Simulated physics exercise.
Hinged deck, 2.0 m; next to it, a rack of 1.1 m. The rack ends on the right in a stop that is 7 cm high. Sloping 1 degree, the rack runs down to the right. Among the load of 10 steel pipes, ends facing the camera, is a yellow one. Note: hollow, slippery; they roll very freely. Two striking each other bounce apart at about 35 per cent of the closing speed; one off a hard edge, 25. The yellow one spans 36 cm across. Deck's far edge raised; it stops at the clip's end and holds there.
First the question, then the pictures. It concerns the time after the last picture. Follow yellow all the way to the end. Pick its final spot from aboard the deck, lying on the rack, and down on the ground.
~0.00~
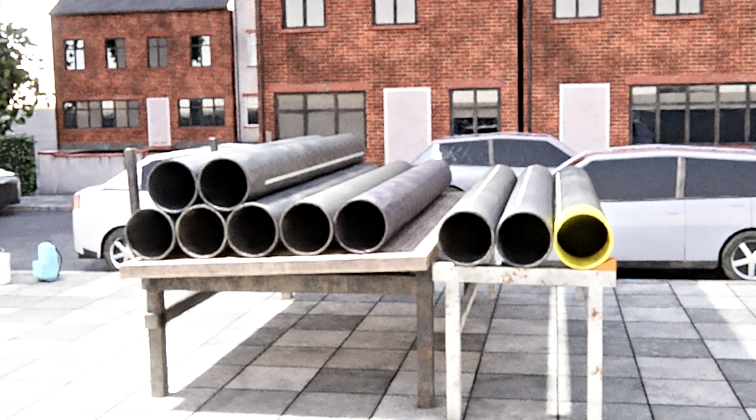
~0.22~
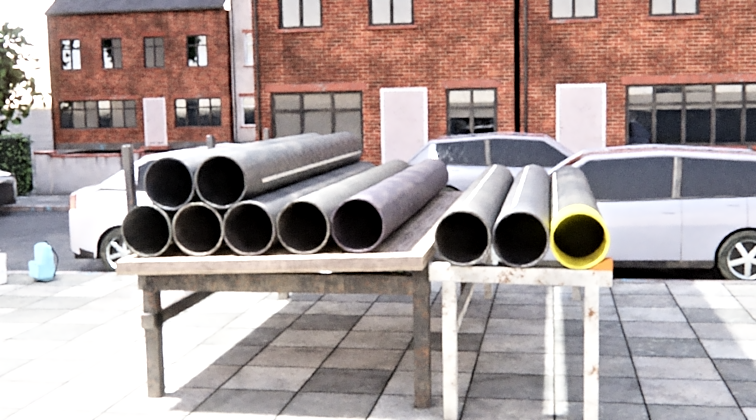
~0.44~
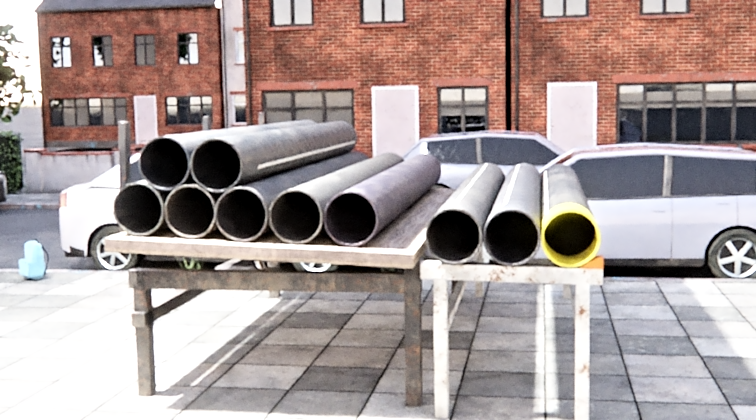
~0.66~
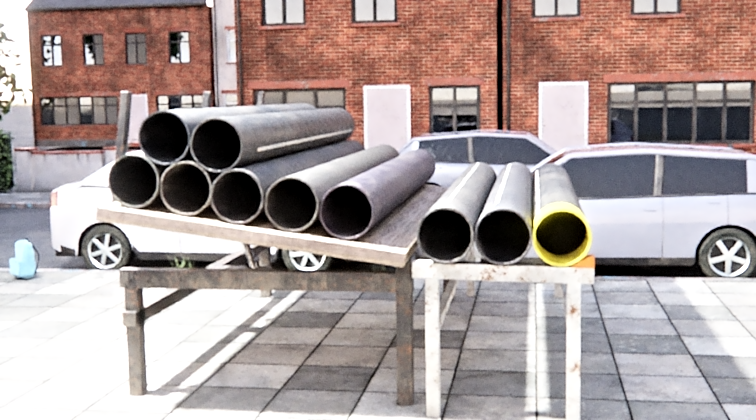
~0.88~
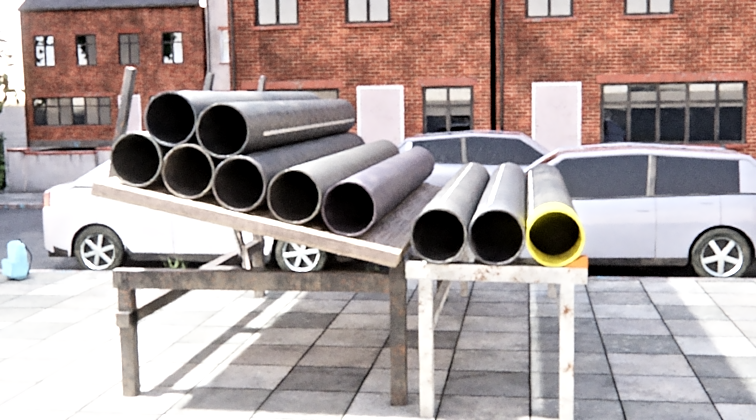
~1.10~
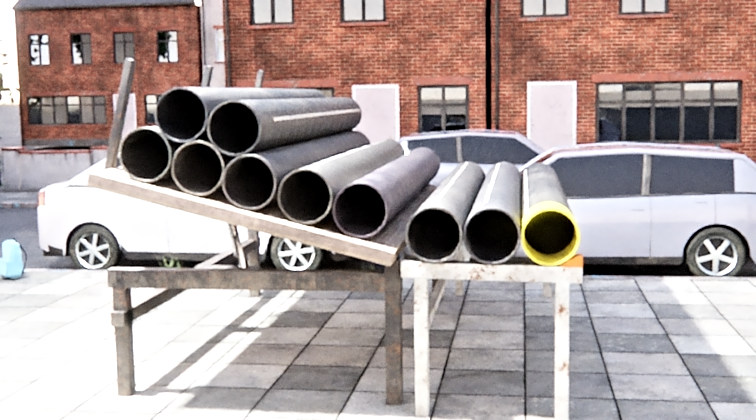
Lying on the rack.
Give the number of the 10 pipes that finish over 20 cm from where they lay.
7.
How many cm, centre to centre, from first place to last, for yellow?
Yellow ends up 10 from where it began.
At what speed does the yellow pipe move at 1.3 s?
Estimate: Some 0.1 m/s.
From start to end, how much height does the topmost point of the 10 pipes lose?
About 0 cm.
After 1.3 s, yellow is on the rack, 20 cm from the rack's far end, rolling right; 0 past the stop so far.
After 1.6 s, yellow is on the rack, 15 cm from the rack's far end, rolling right; 0 past the stop so far.
At rest (1.8 s), yellow is on the rack, 10 cm from the rack's far end; 0 past the stop so far.
